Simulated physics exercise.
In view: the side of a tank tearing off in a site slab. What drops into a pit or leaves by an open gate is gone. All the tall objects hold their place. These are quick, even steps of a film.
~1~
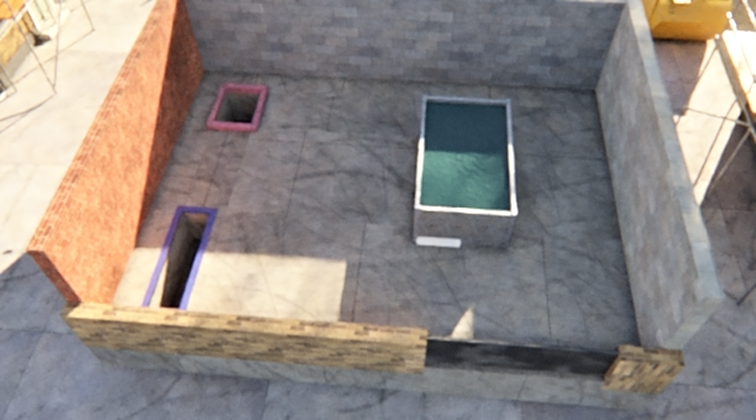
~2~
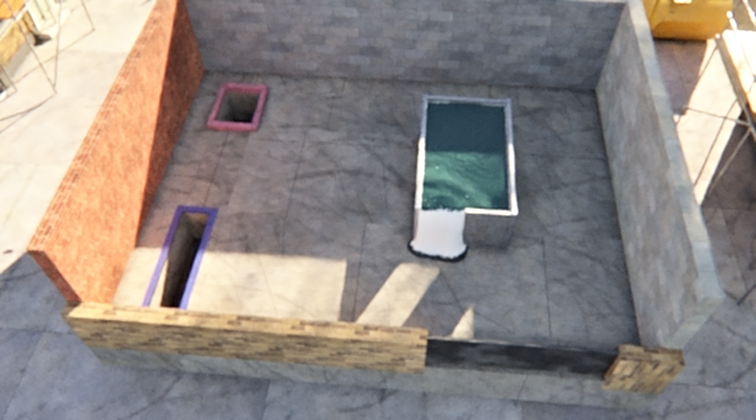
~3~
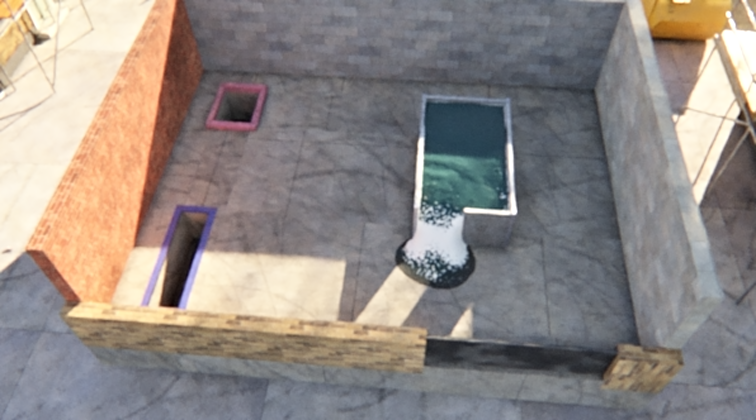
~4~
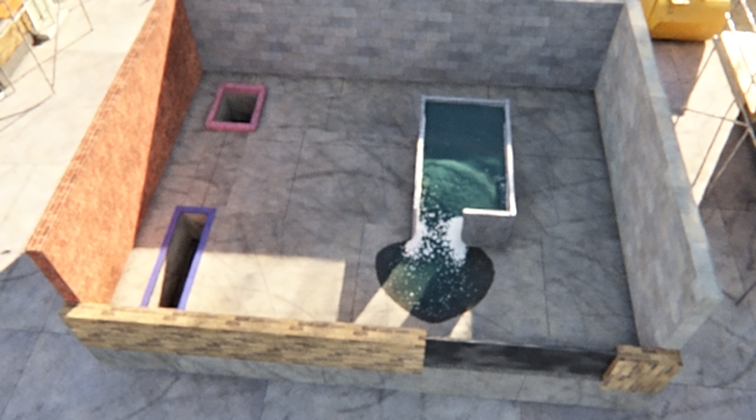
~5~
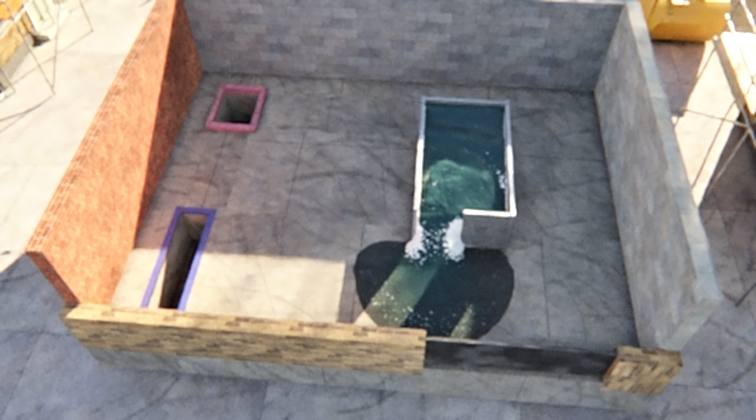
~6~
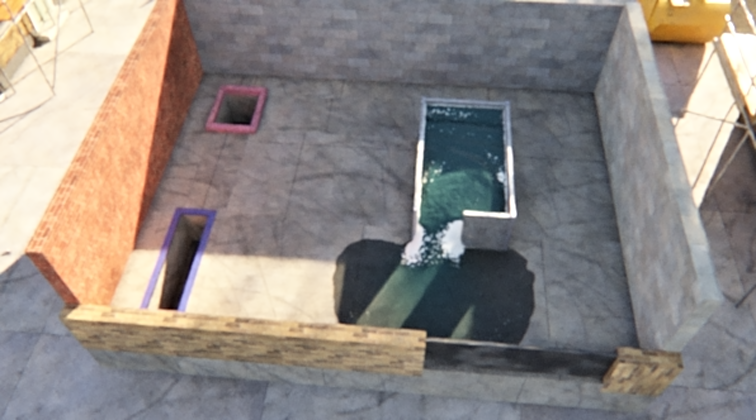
A walled concrete slab is seen from high above by a still camera, with a red brick wall at left, grey block walls behind and at right, and a low tan and black wall in front. A white-rimmed tank of green water stands right of centre, with pink-framed and purple-framed pits at left. The tank's near side opens, and foaming water pours out, spreading in a widening dark pool towards the front wall.
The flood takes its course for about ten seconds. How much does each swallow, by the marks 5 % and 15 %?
One by one: The gate takes not even 5 %; the blue pit takes above 15 %; the pink pit takes not even 5 %.
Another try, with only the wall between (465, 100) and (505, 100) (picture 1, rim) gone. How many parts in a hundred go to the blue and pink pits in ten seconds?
In per cent: Blue 12, pink 4.
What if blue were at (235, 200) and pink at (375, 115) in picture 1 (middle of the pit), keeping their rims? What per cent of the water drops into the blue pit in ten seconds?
Per cent: Blue 12.
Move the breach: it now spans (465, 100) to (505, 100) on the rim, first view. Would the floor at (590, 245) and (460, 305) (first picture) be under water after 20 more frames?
In that order: Covered, dry.
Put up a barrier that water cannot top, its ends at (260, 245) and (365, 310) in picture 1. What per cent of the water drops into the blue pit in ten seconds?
Parts in a hundred: Blue 25.
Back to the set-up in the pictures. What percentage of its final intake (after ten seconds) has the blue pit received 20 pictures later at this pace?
Roughly 25 per cent.
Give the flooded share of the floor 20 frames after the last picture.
Some 40 per cent.
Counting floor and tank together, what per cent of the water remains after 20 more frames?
I make it 92 per cent.
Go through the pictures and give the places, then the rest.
The open tank at (465, 154) is whole and still, in the first frame.
The front is at (411, 244), out from the gap at (440, 228), in the second frame.
The front is at (449, 283), out from the gap at (439, 230), in the third frame.
Water pours out at (438, 231) and has run to (424, 316), in the fourth frame.
The front is at a hidden place, out from the gap at (438, 232), in the fifth frame.
Water pours out at (438, 233) and has run to a hidden place, in the sixth frame.
A moment on, water covers 15 % of the floor; the gate 0 %, the blue pit 0 %, the pink pit 0 %.
Next, water covers 25 % of the floor; the gate 0 %, the blue pit 1 %, the pink pit 0 %.
Then, water covers 40 % of the floor; the gate 0 %, the blue pit 8 %, the pink pit 0 %.
Later, water covers 60 % of the floor; the gate 0 %, the blue pit 20 %, the pink pit 0 %.
In the end, water covers 85 % of the floor; the gate 0 %, the blue pit 31 %, the pink pit 0 %.
